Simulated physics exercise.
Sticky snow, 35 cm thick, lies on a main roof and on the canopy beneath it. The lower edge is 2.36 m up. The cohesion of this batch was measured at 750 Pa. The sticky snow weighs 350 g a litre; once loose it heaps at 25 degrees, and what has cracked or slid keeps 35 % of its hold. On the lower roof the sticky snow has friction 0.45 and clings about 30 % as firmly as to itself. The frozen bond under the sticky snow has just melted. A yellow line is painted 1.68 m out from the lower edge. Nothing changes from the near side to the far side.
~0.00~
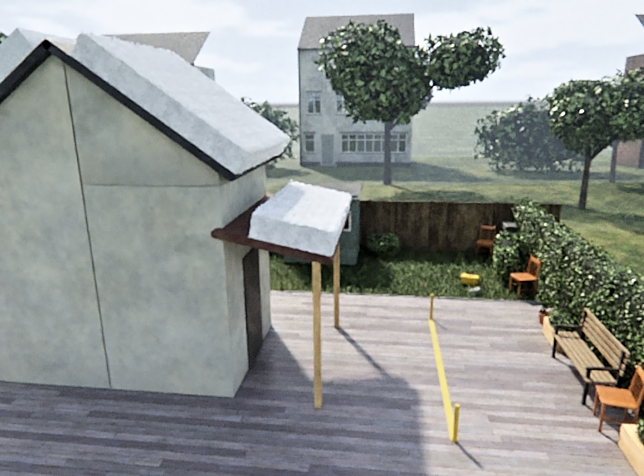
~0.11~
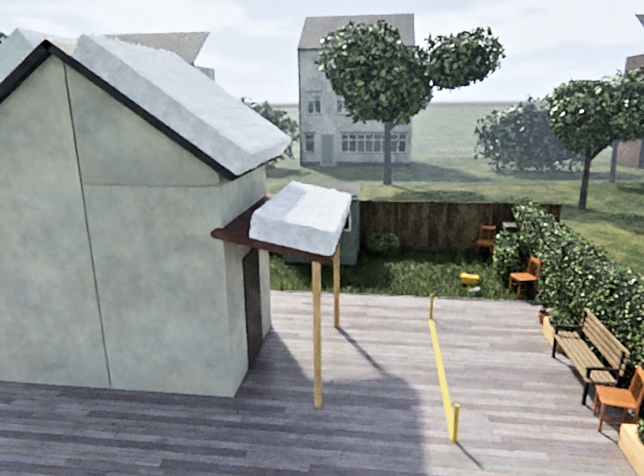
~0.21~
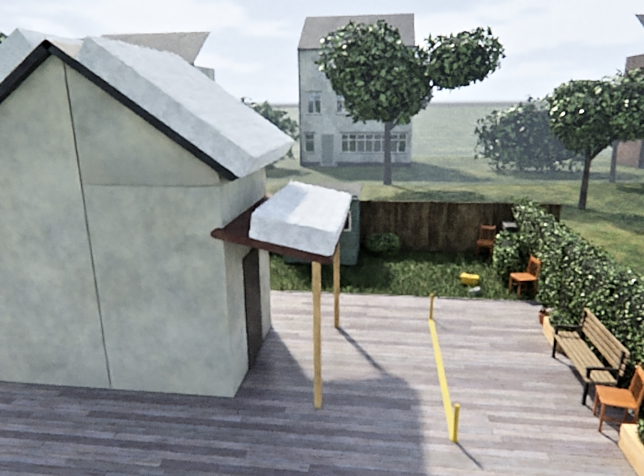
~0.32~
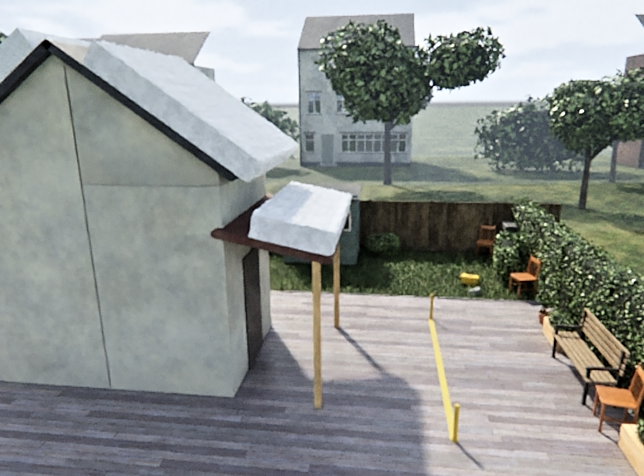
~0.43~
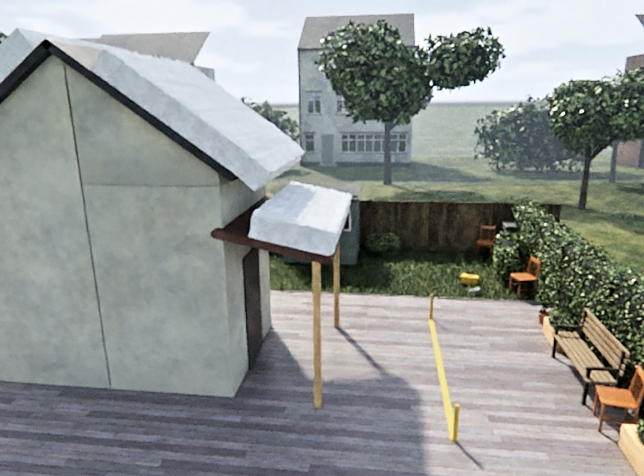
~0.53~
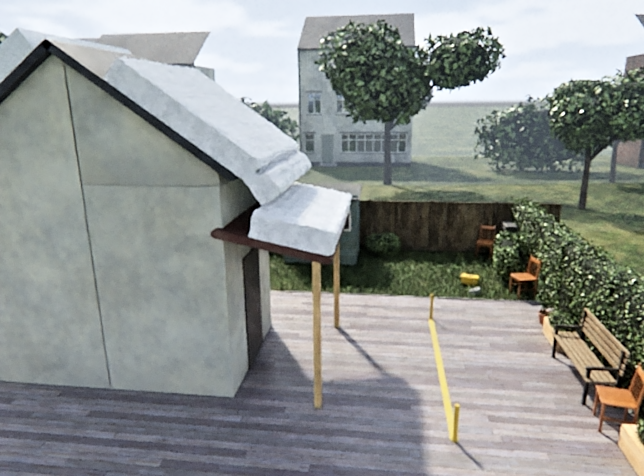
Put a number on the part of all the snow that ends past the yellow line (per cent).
Close to 36 per cent.
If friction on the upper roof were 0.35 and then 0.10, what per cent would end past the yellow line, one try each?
In turn about 25 %, 45 %.
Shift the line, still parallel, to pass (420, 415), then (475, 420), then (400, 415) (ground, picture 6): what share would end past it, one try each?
In that order: 50 %, 30 %, 60 %.
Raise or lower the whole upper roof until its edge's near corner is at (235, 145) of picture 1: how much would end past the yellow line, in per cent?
In that case some 45 per cent.
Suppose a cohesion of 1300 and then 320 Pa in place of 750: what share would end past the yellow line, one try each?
In turn about 25 %, 45 %.
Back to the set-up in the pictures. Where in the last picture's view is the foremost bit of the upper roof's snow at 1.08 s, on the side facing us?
Near (359, 229).
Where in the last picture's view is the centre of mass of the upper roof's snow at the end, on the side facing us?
Near (453, 394).
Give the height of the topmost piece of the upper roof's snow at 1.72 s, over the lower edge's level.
Roughly 0.6 m.
By 1.08 s, none is below the lower edge and 0 % is past the line.
By 1.72 s, 51 % is below the lower edge and 3 % is past the line.
By 2.36 s, 78 % is below the lower edge and 33 % is past the line.
By 3.00 s, 78 % is below the lower edge and 36 % is past the line.
By 3.20 s, at the end, 78 % is below the lower edge and 36 % is past the line.
